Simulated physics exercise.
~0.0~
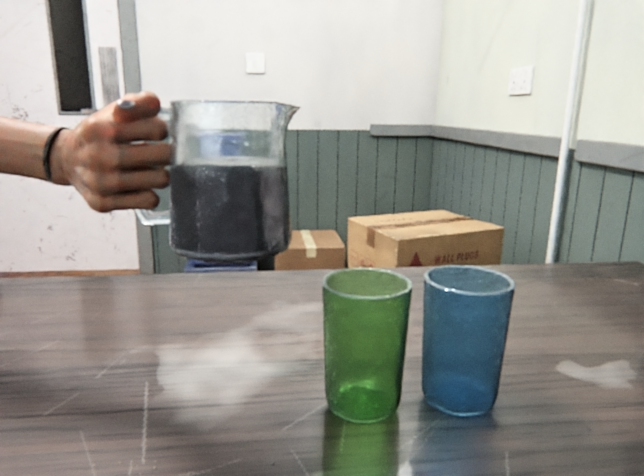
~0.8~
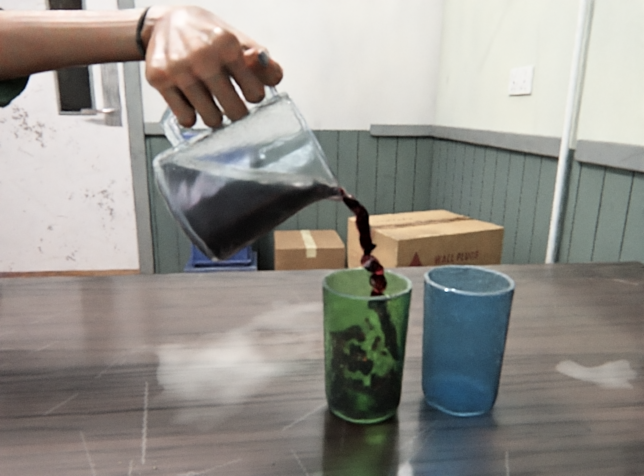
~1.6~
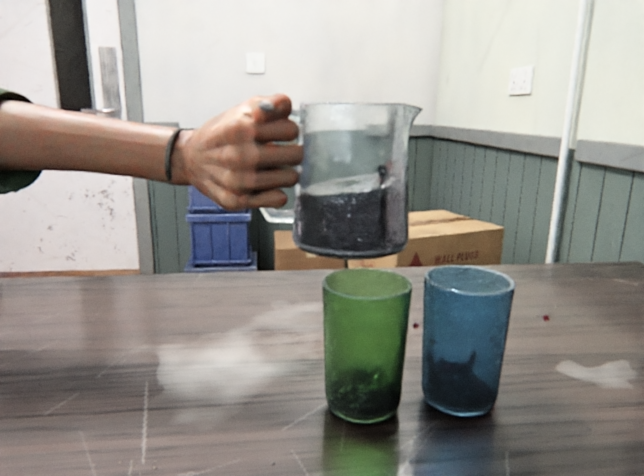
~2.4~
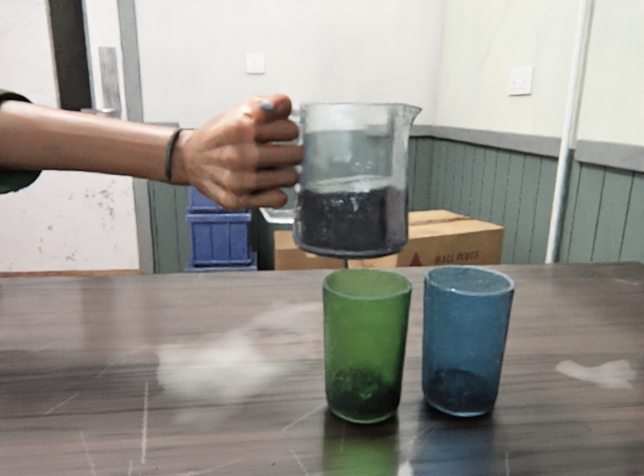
Hand pouring dark wine from a clear jug into a green tumbler, then a blue one, leaving a little in each.
